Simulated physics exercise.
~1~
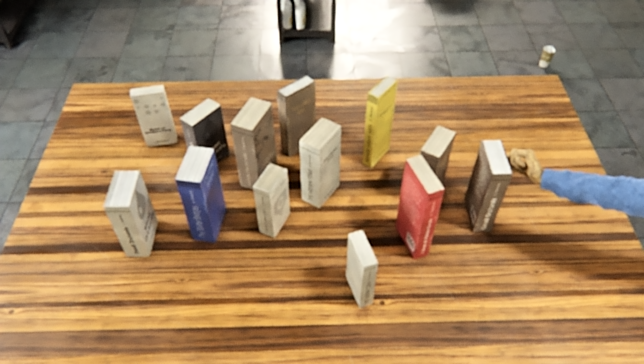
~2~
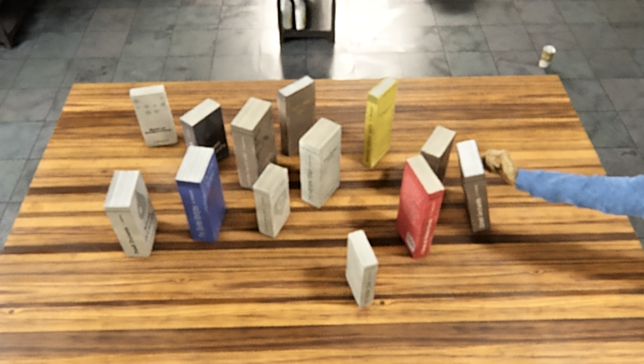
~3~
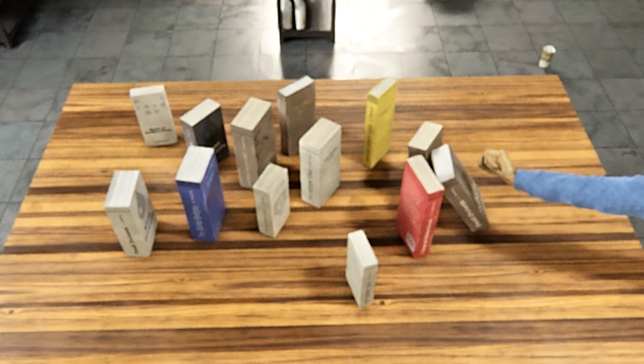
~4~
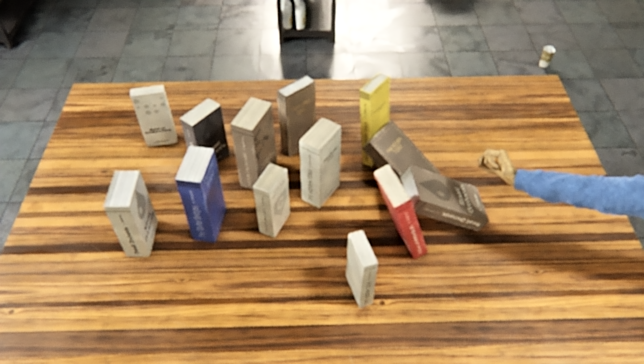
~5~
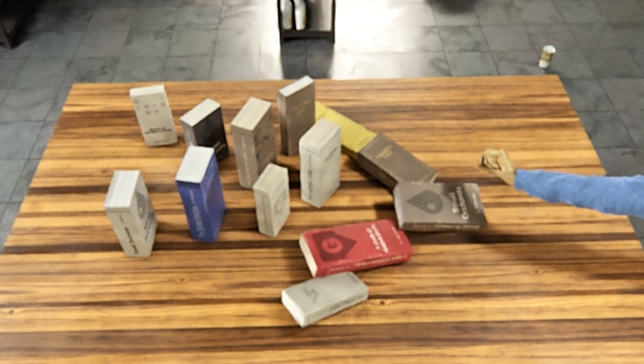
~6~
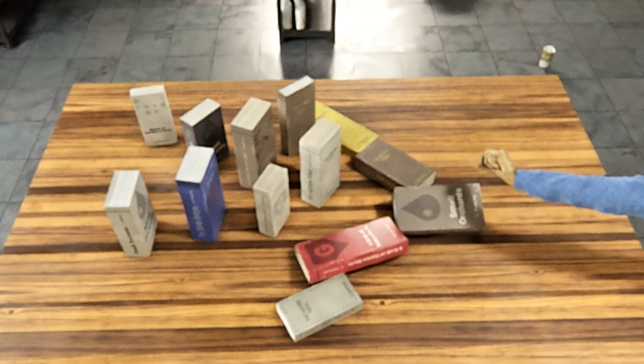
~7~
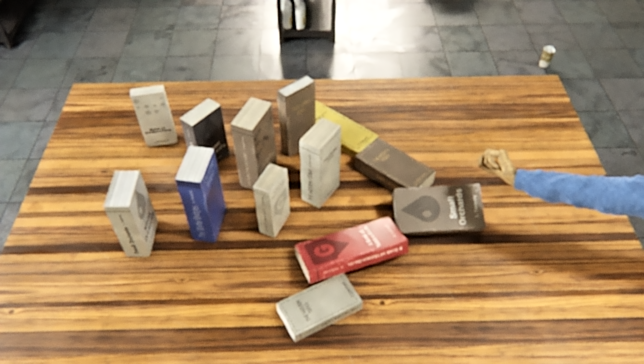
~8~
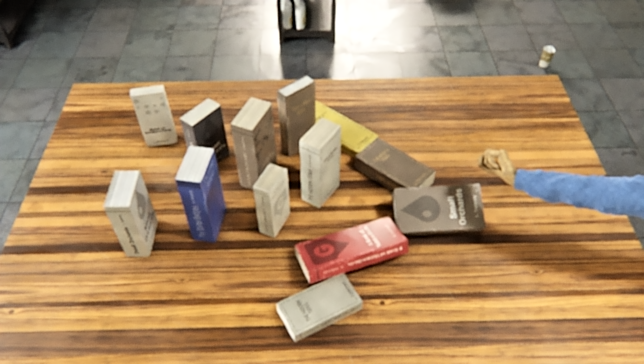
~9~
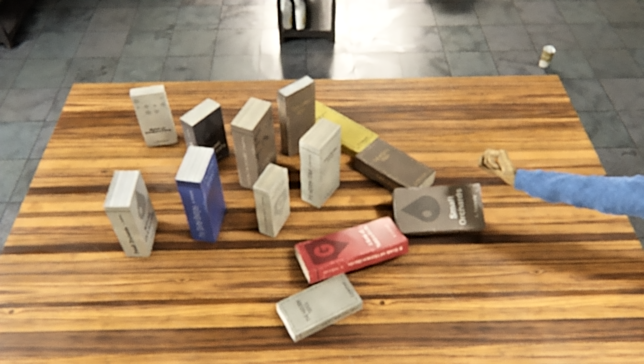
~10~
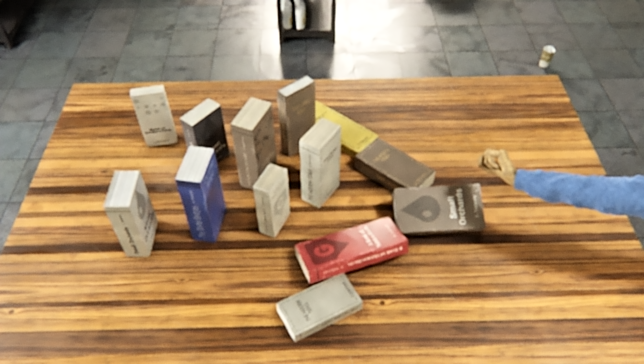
A gloved hand in a blue sleeve pushed the dark book at the right of a wooden table leftward, and it toppled into its neighbours, bringing down a brown book, the red one, the yellow one and a small grey one, while the rest stayed standing.
